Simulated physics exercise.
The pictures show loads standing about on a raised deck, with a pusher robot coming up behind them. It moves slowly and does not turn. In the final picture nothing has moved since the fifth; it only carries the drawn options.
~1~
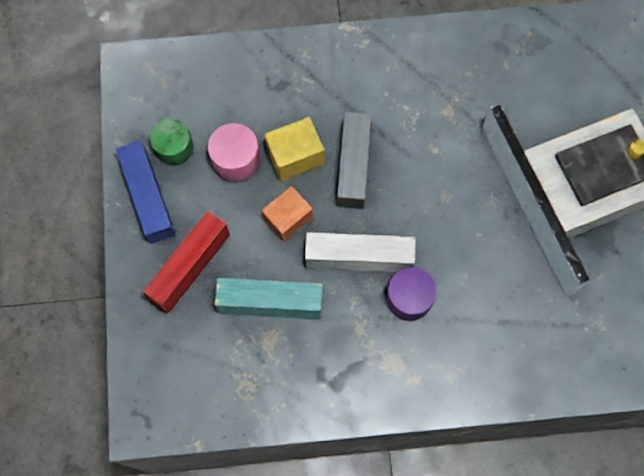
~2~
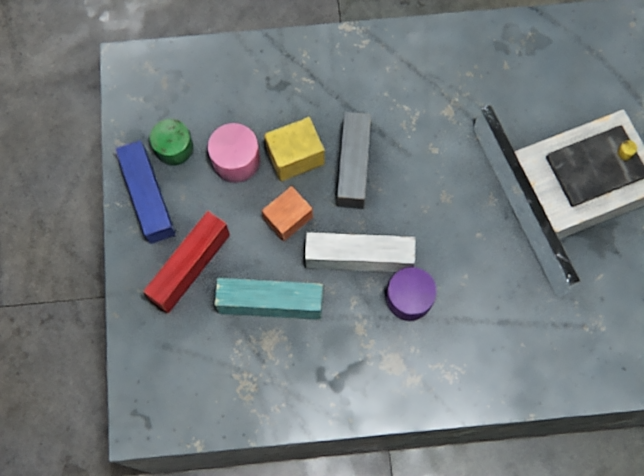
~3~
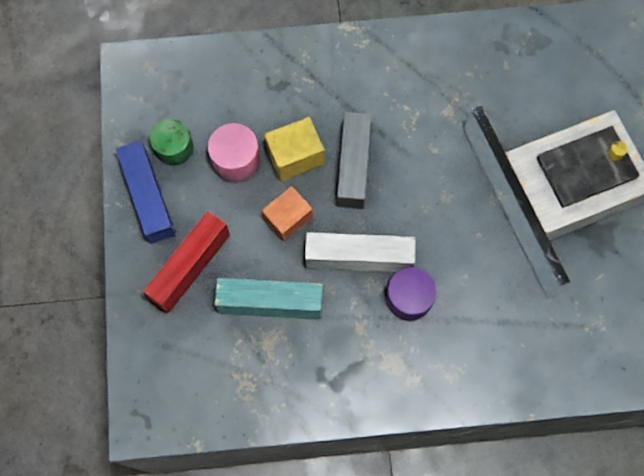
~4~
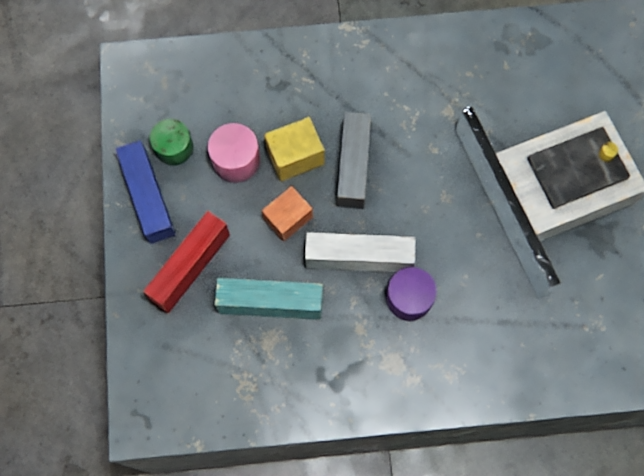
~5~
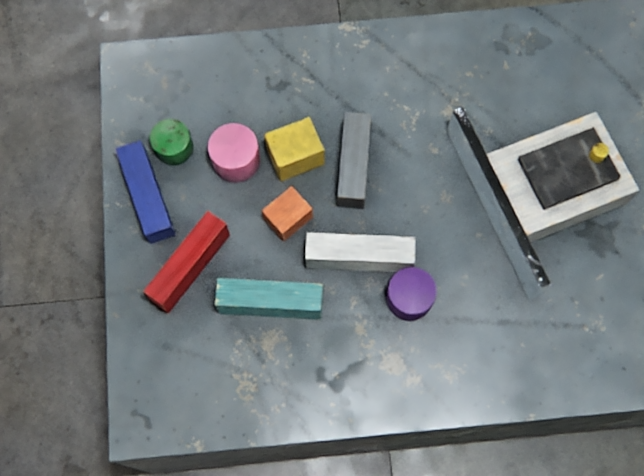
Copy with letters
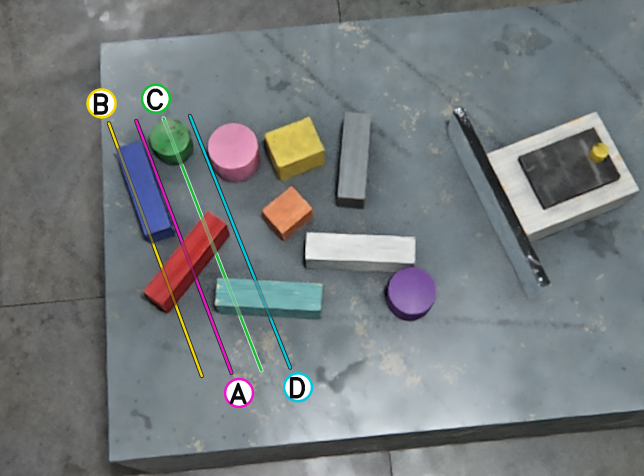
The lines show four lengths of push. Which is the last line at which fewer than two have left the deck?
D is the last line within the limit.
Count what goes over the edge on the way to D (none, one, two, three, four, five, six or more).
By then, one.
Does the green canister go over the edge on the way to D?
No.
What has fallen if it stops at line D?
It is the blue bar.
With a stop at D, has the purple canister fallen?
No.
On the marked copy, A at (182, 241); B at (153, 244); C at (210, 239); D at (238, 236).
With D. Early on, robot (470, 178); grey stick (349, 162); blue bar (145, 192).
Further on, robot (375, 187); green canister (161, 138); pink canister (177, 174).
At the end, robot (304, 193); blue bar over the edge; pink canister (109, 186); one fallen.
As for the rest, A drops three; B drops four; C drops two.
